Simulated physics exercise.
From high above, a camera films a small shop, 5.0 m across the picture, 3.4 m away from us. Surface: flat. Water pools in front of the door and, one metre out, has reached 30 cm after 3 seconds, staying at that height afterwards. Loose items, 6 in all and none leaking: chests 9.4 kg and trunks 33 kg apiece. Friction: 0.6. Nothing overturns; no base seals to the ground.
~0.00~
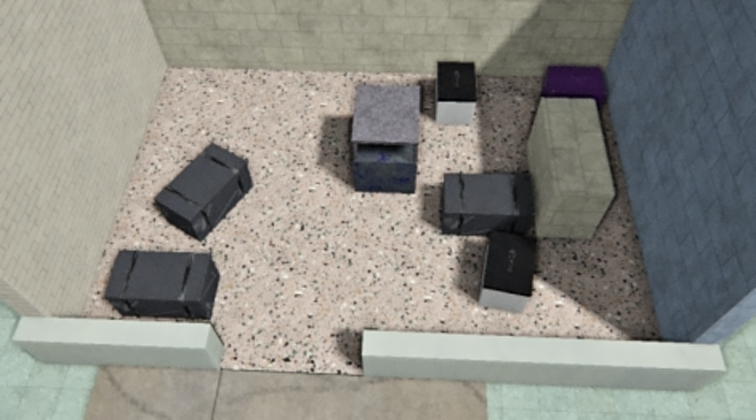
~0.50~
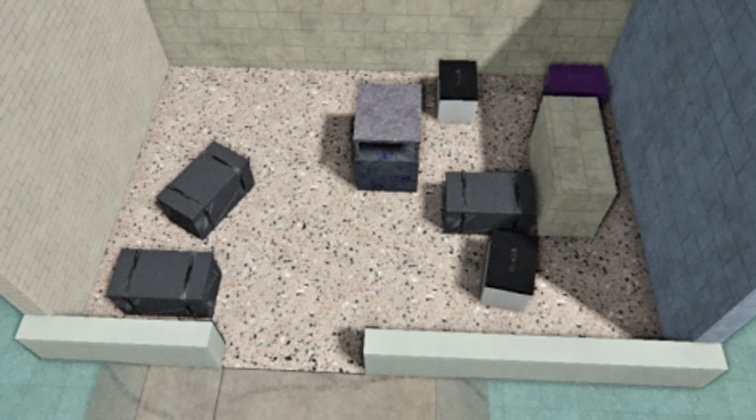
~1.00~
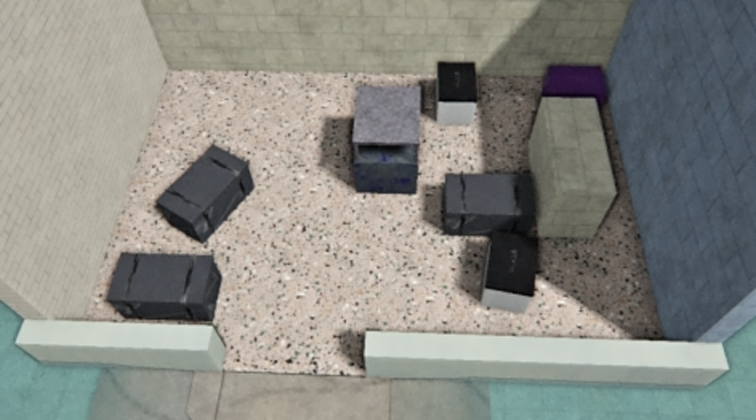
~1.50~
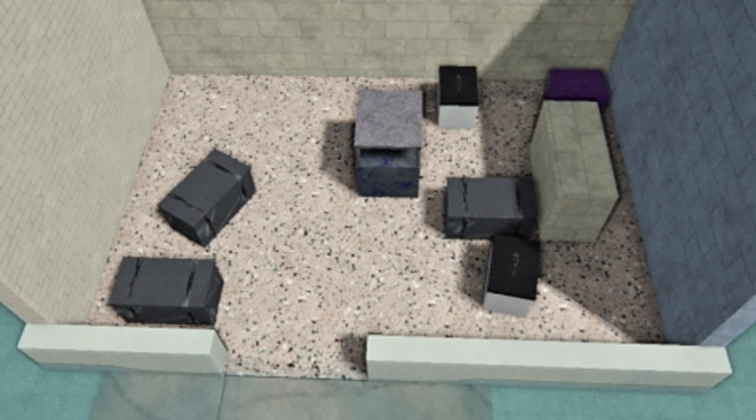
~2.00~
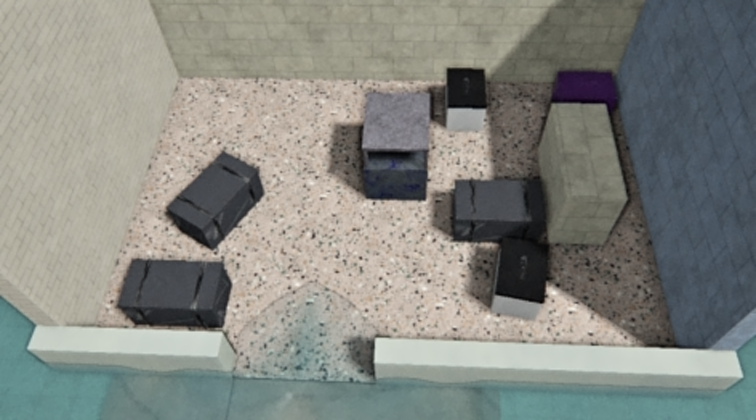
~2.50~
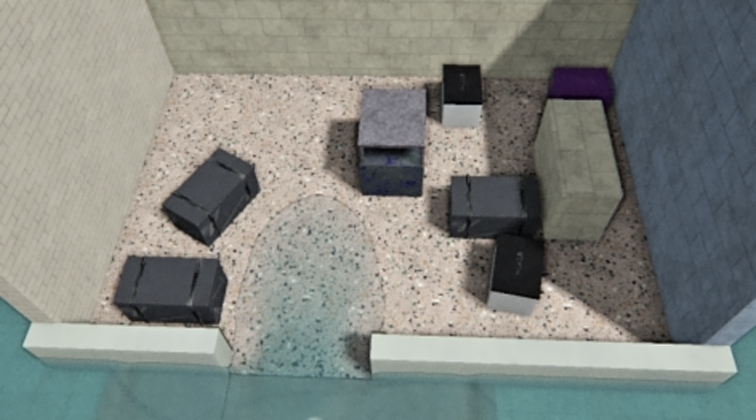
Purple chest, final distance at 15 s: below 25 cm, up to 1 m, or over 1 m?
It'll show a moderate shift.
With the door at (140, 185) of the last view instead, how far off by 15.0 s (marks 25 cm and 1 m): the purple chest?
So the purple chest is slightly displaced by then.
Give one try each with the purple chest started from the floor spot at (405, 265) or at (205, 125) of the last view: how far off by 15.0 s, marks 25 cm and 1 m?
First try: It inches along; second try: It covers a big distance.
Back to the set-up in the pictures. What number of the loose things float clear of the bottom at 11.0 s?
I get 6.
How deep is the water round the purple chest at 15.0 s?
19 cm, roughly.
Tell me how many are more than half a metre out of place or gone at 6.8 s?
By my tally, 2.
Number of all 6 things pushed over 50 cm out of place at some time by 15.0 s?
It adds up to 5.
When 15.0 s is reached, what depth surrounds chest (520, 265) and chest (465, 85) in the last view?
Some 19 cm at the first, some 16 cm at the second.
After 3.5 s the purple chest is near (583, 81), 0.0 m from its start, aground; 0 afloat.
After 6.8 s the purple chest is near (606, 98), 0.4 m from its start, afloat; 3 afloat.
After 11.0 s the purple chest is near (606, 102), 0.5 m from its start, afloat; 6 afloat.
After 15.0 s the purple chest is near (606, 102), 0.5 m from its start, afloat; 6 afloat.
